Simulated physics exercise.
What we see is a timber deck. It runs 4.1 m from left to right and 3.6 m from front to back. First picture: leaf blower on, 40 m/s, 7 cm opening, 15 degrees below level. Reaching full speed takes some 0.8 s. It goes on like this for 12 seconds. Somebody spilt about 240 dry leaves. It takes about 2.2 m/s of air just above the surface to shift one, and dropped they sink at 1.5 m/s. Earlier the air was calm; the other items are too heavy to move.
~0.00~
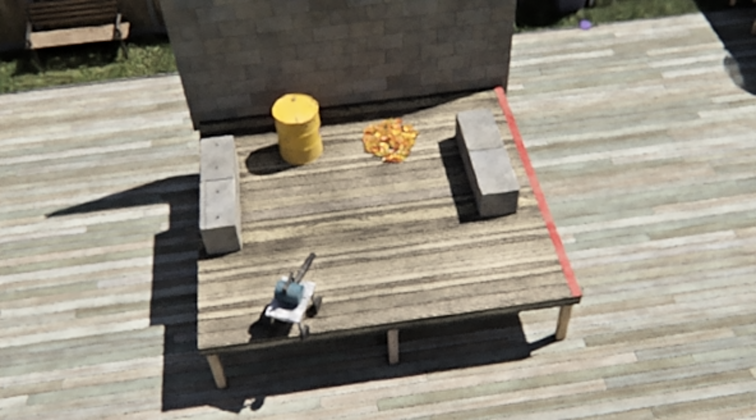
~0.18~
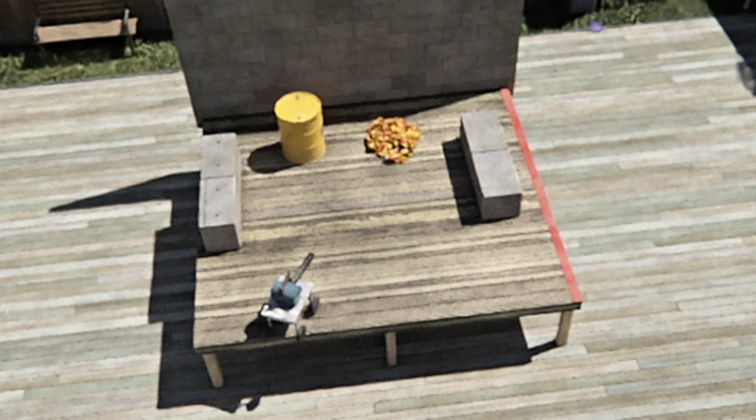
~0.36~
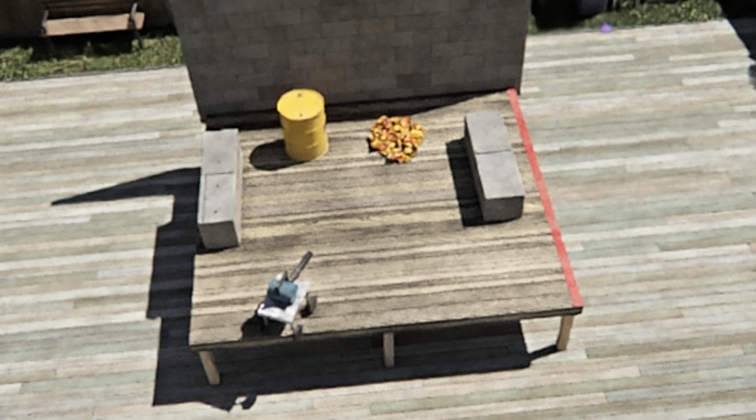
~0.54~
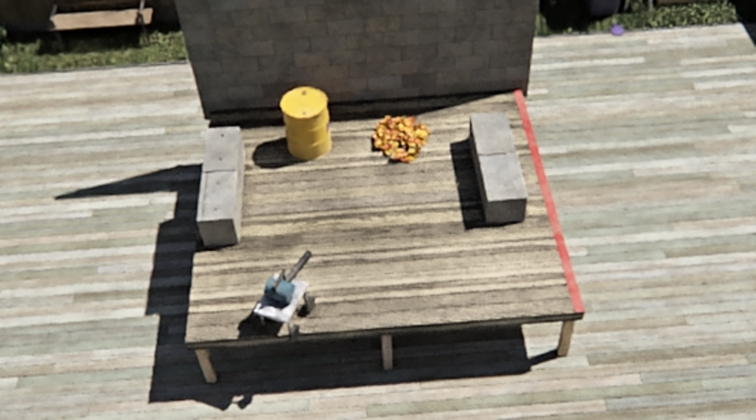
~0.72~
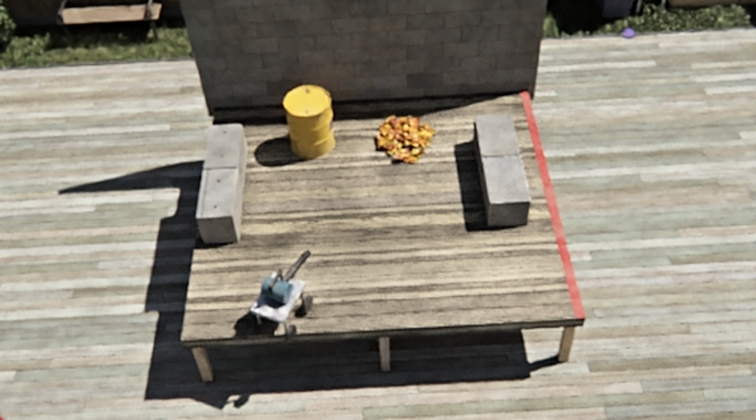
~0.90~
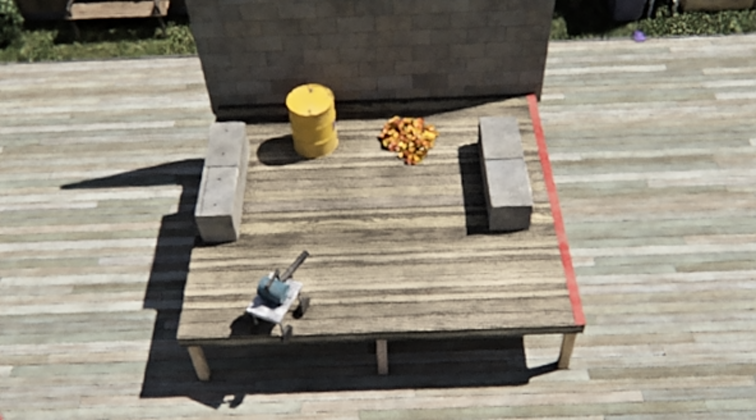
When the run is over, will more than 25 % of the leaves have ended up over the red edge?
Yes.
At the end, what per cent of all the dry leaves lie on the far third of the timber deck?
It comes out near 0 in a hundred.
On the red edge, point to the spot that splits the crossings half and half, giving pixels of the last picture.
The middle crossing sits close to (535, 97) in the last picture.
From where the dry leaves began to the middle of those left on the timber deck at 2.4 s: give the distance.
About 1.4 m.
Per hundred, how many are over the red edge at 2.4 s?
I reckon close to 40 %.
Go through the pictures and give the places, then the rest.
In the first frame, the middle of the dry leaves is near (386, 139), none has stirred yet and the mouth of the leaf blower is at (313, 255).
In the second frame, the middle of the dry leaves is near (389, 140), none has stirred yet and the red edge is centred on (541, 181).
In the third frame, the middle of the dry leaves is near (393, 139), none has stirred yet, the top of a barrel is at (301, 104) and the top of a stone seat is at (494, 152).
In the fourth frame, the middle of the dry leaves is near (397, 138) and none has stirred yet.
In the fifth frame, the middle of the dry leaves is near (401, 139) and none has stirred yet.
In the sixth frame, the middle of the dry leaves is near (405, 139) and about 5 % have left their places.
After 2.4 s the count stands so, 38 % are over the red edge; the middle of those still in play is near (500, 95).
After 3.8 s the count stands so, 82 % are over the red edge; the middle of those still in play is near (509, 94).
After 6.6 s the count stands so, 99 % are over the red edge.
After 12.0 s, at the end, 100 % are over the red edge.
